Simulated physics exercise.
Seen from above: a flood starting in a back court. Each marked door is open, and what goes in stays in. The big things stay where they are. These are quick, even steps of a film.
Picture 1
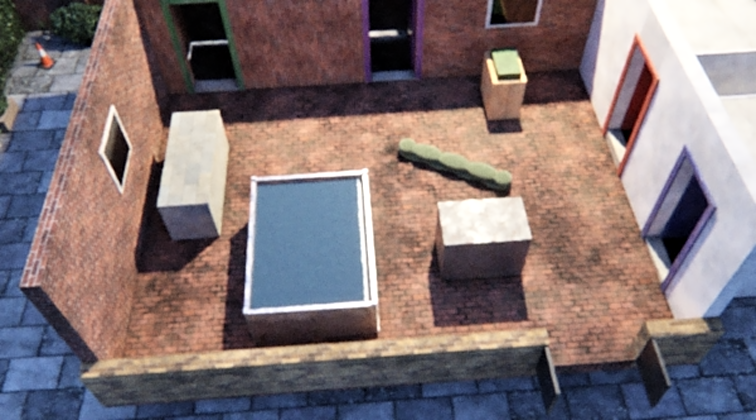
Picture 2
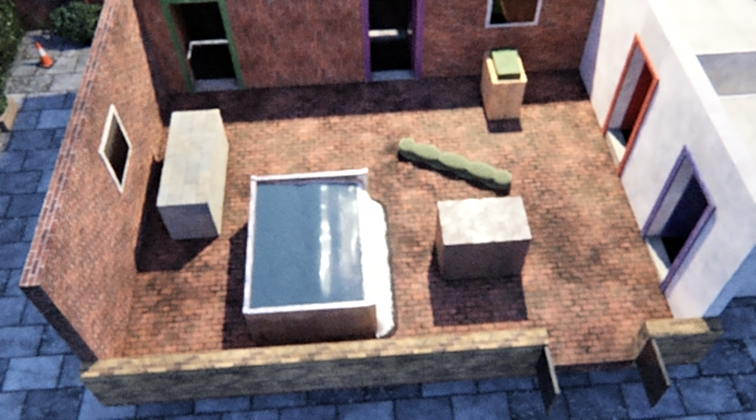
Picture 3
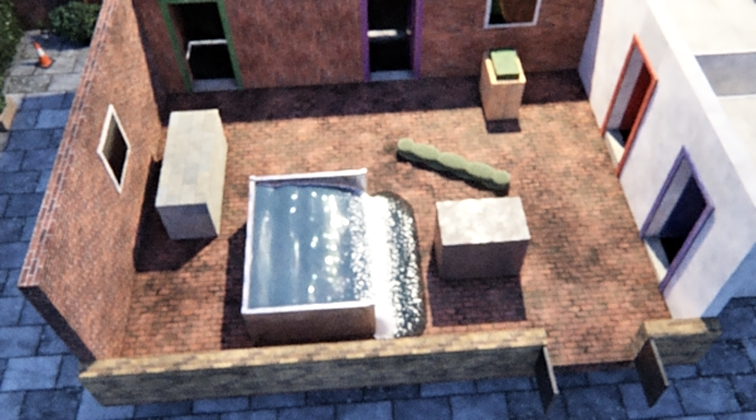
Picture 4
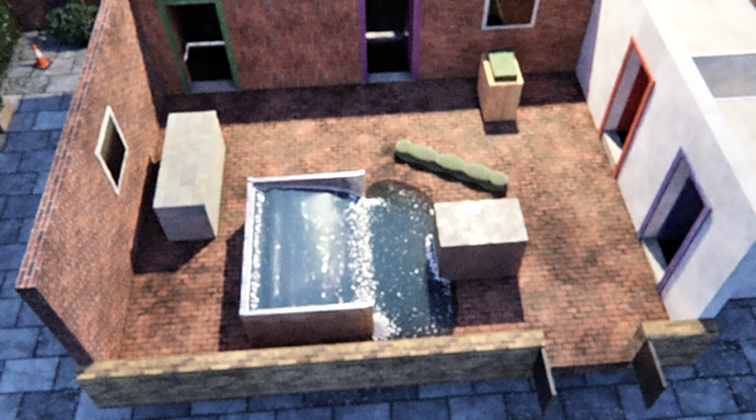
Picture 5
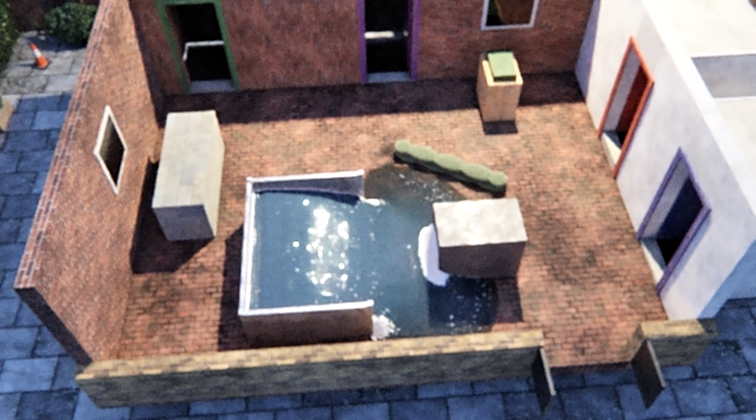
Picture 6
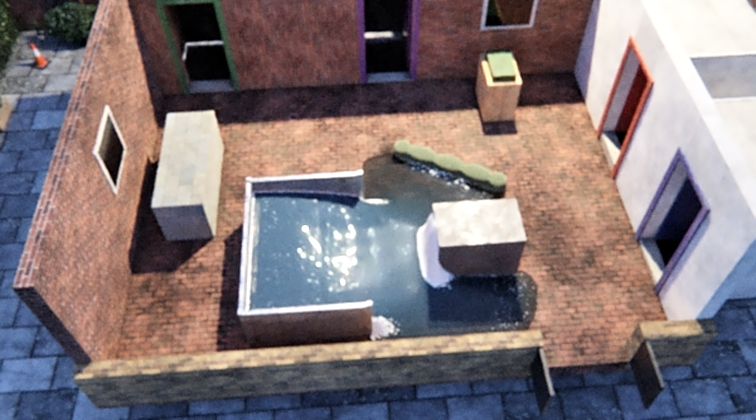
The clip shows a brick-paved court seen from above, where water pours from the right side of a raised tank, spreads across the paving, washes against a pale block and reaches a low green hedge.
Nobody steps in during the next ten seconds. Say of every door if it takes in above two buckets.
The purple door stays under that; the blue door takes more than that; the green door stays under that; the red door stays under that.
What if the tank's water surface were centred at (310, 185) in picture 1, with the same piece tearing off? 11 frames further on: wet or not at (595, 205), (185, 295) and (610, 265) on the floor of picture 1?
As listed: Covered, dry, flooded.
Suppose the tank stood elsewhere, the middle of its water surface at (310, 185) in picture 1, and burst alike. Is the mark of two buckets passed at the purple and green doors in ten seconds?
The purple one lets more in; the green one keeps below it.
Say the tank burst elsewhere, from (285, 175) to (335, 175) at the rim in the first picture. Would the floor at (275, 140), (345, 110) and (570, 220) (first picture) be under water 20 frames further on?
In turn: Awash, wet, dry.
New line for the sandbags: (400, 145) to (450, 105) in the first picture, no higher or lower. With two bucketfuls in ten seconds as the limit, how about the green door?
Then: The green door is under.
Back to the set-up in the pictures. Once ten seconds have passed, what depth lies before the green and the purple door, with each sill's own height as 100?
Near 60 and 50 in a hundred.
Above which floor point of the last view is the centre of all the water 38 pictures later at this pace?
Around (447, 210).
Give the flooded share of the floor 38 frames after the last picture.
Some 85 per cent.
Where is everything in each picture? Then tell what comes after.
The first picture shows still water in the water tank at (311, 240).
In the second picture, the front is at (380, 336), out from the gap at (368, 255).
In the third picture, the front is at a hidden place, out from the gap at (367, 256).
In the fourth picture, the front is at a hidden place, out from the gap at (365, 259).
In the fifth picture, the front is at a hidden place, out from the gap at (364, 259).
In the sixth picture, the front is at (531, 306), out from the gap at (364, 259).
A moment on, water covers 30 % of the floor; the purple door not reached, the blue door under two buckets in, the green door not reached, the red door not reached.
Next, water covers 45 % of the floor; the purple door not reached, the blue door over two buckets in, the green door not reached, the red door wet at the sill, nothing in.
Then, water covers 60 % of the floor; the purple door not reached, the blue door far over two buckets in, the green door not reached, the red door wet at the sill, nothing in.
Later, water covers 85 % of the floor; the purple door wet at the sill, nothing in, the blue door far over two buckets in, the green door wet at the sill, nothing in, the red door wet at the sill, nothing in.
In the end, water covers 95 % of the floor; the purple door under two buckets in, the blue door far over two buckets in, the green door wet at the sill, nothing in, the red door wet at the sill, nothing in.
